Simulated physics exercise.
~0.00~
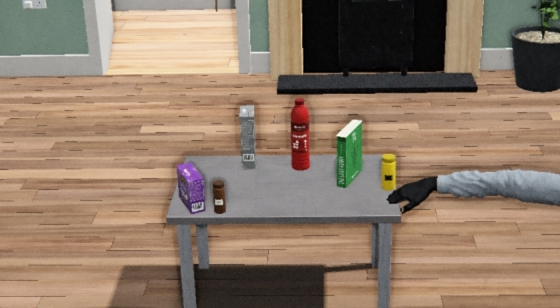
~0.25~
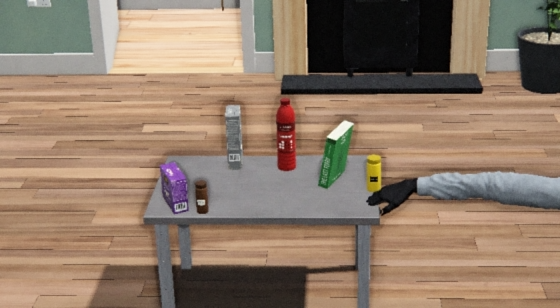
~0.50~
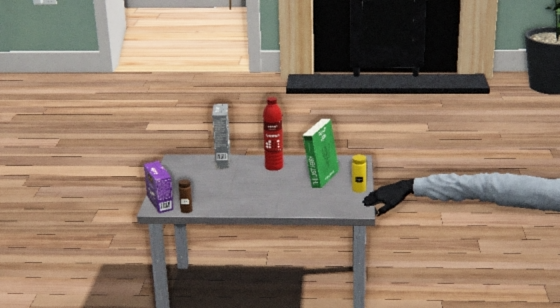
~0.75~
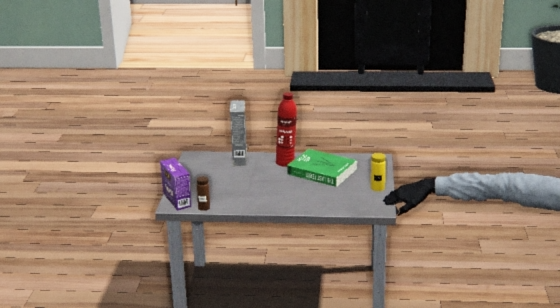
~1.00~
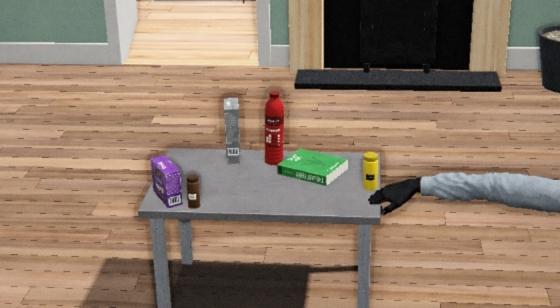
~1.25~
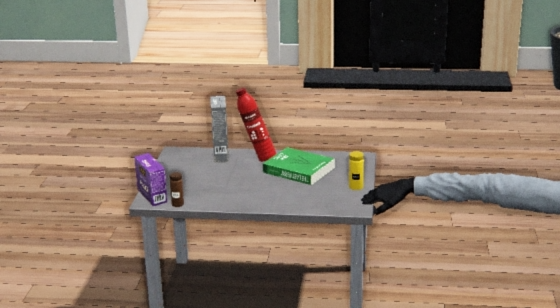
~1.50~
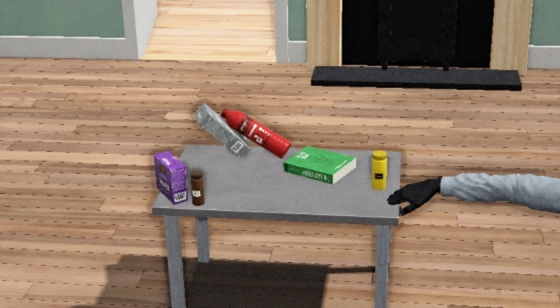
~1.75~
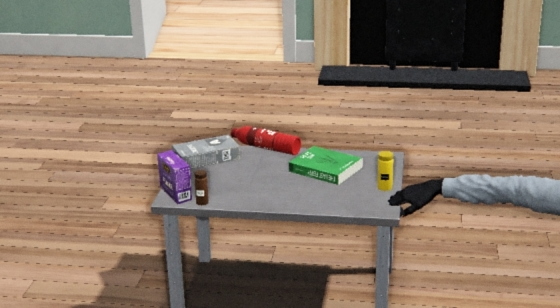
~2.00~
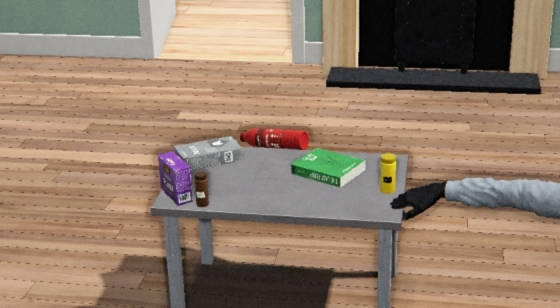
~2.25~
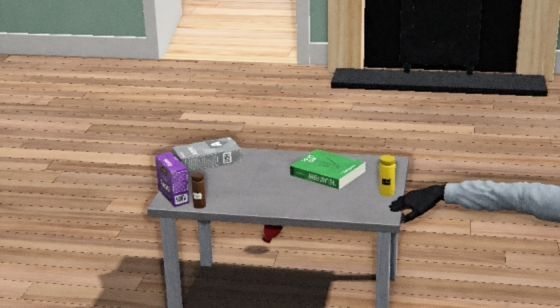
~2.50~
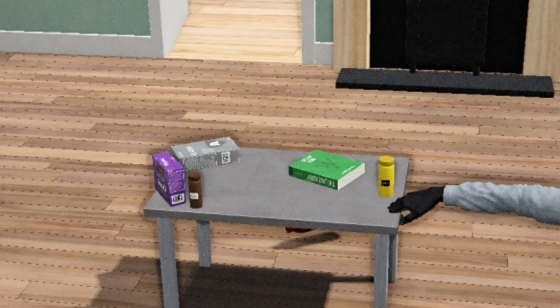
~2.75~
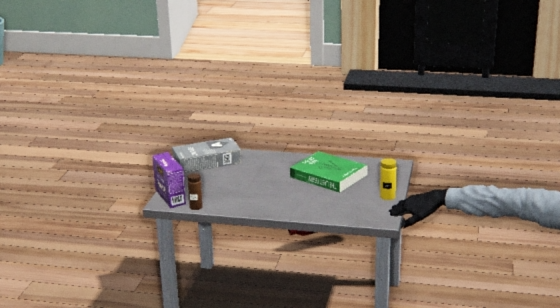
In this clip, a gloved hand stays beside a small gray table as a green book tips onto its side, then a red bottle and grey packet topple; the bottle drops off the back to the floor, while the yellow shaker, brown shaker and purple packet remain upright.
